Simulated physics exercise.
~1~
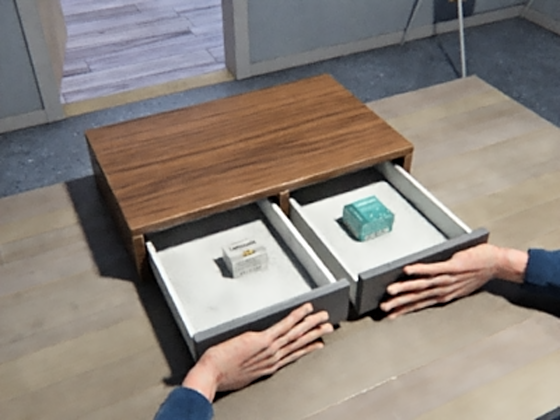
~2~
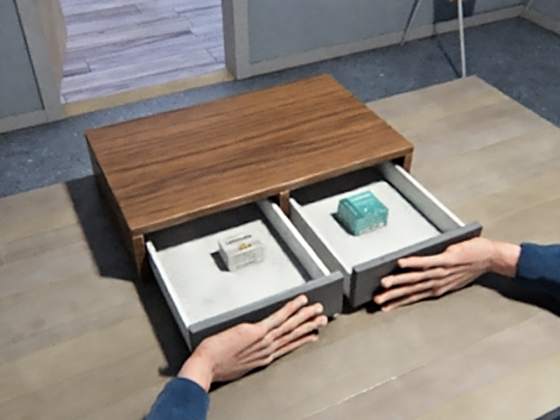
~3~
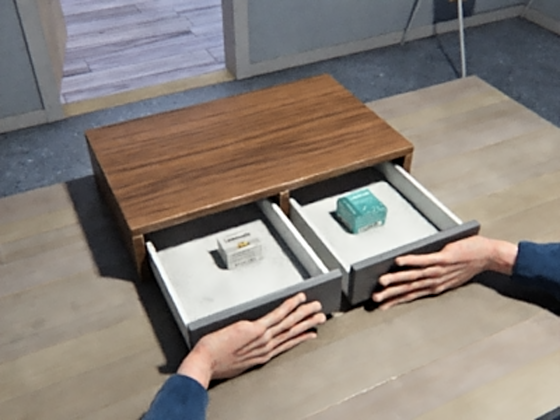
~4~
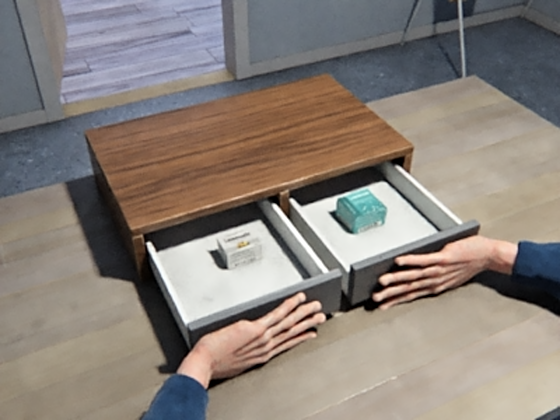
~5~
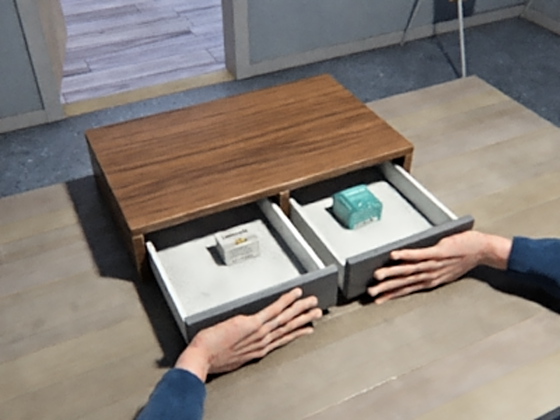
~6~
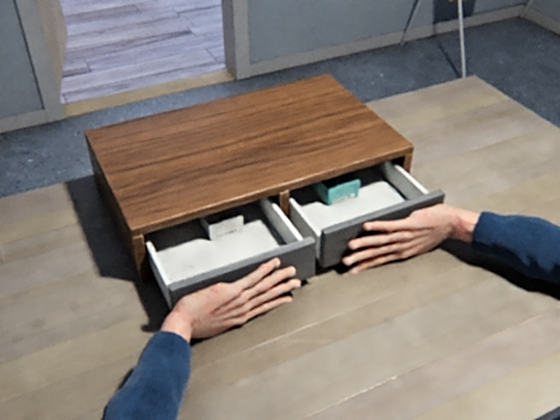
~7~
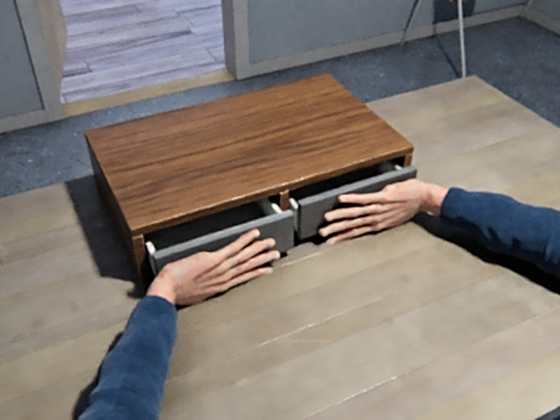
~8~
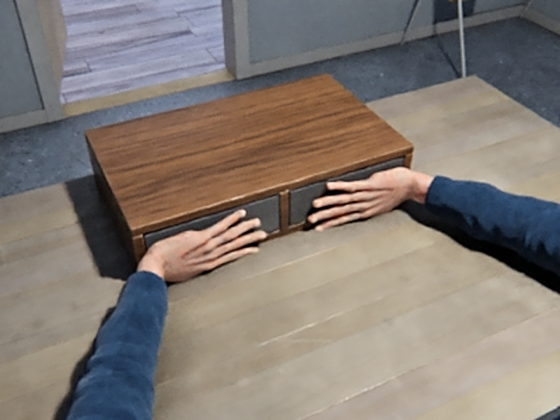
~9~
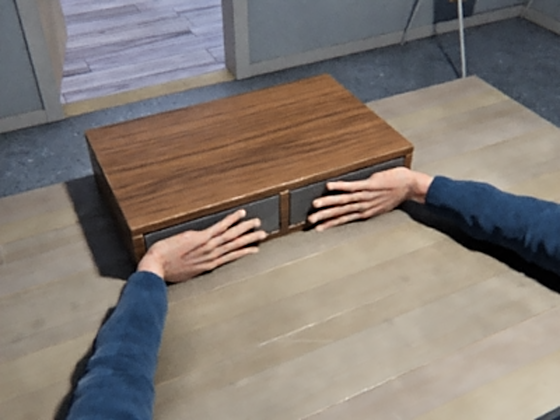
Two hands rested on the fronts of two open drawers in a small wooden chest, one holding a white carton and the other a turquoise one, then pushed both in together after a brief pause until they were fully shut, hiding the cartons.
